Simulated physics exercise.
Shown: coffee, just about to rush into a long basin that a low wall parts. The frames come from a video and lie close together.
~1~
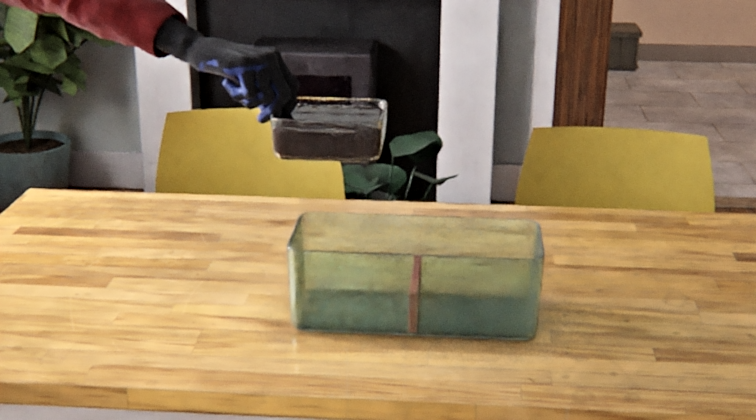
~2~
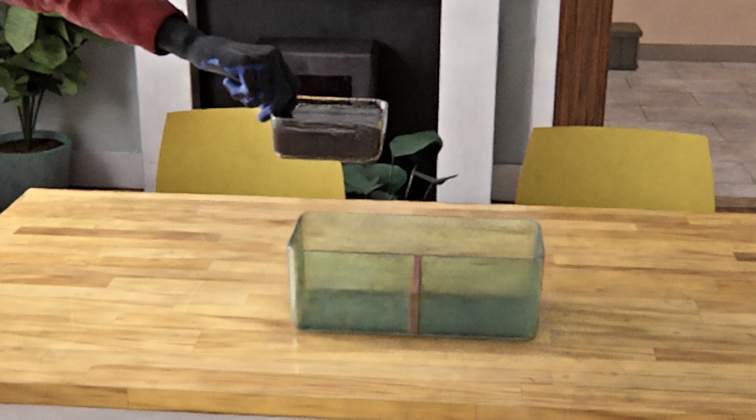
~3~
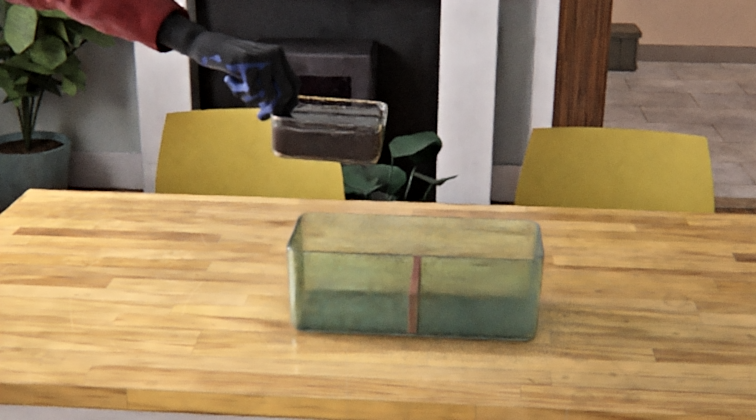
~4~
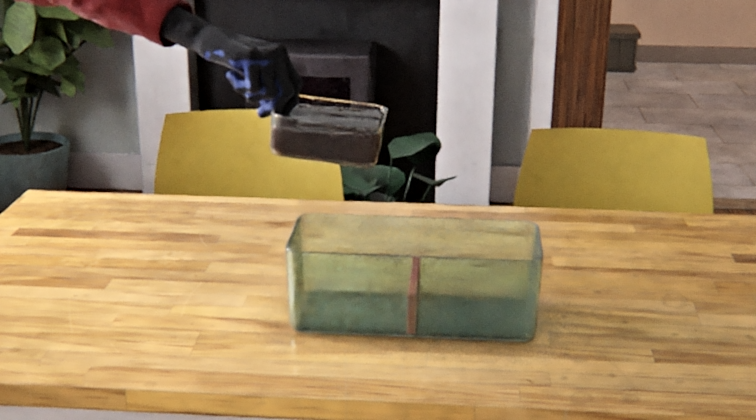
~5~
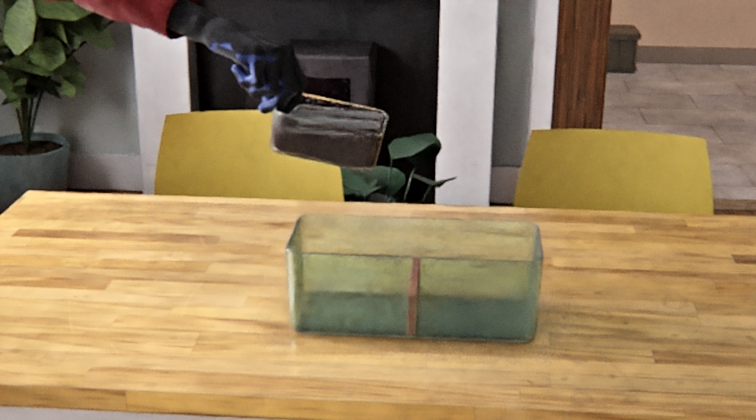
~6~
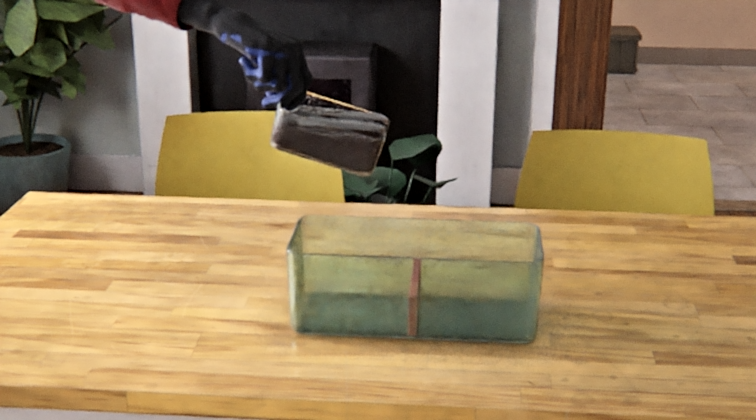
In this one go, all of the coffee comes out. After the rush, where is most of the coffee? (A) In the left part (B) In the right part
Answer: B.
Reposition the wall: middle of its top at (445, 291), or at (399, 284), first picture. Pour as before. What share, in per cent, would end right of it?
In order, 35 and 70 in a hundred.
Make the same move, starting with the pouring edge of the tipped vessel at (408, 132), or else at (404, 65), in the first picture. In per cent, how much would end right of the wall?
Roughly 75 per cent, and 75 per cent.
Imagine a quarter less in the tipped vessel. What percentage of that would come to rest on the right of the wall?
It would be somewhere near 55 %.
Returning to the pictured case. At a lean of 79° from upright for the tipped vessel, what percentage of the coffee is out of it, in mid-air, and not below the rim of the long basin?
Estimate: Some 45 per cent.
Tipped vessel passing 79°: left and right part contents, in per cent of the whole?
Left side 0 in a hundred, right side 35 in a hundred.
A moment on, the tilt is 79° and 18 per cent is still to pour, 2 is left of the wall and 33 right of it.
Next, the tilt is 113° and 2 per cent is still to pour, 23 is left of the wall and 65 right of it.
Then the tilt is 117° and 0 per cent is still to pour, 28 is left of the wall and 65 right of it.
Later the tilt is 117° and 0 per cent is still to pour, 28 is left of the wall and 65 right of it.
Finally, 28 per cent lies left of the wall, 65 right of it and 7 outside.
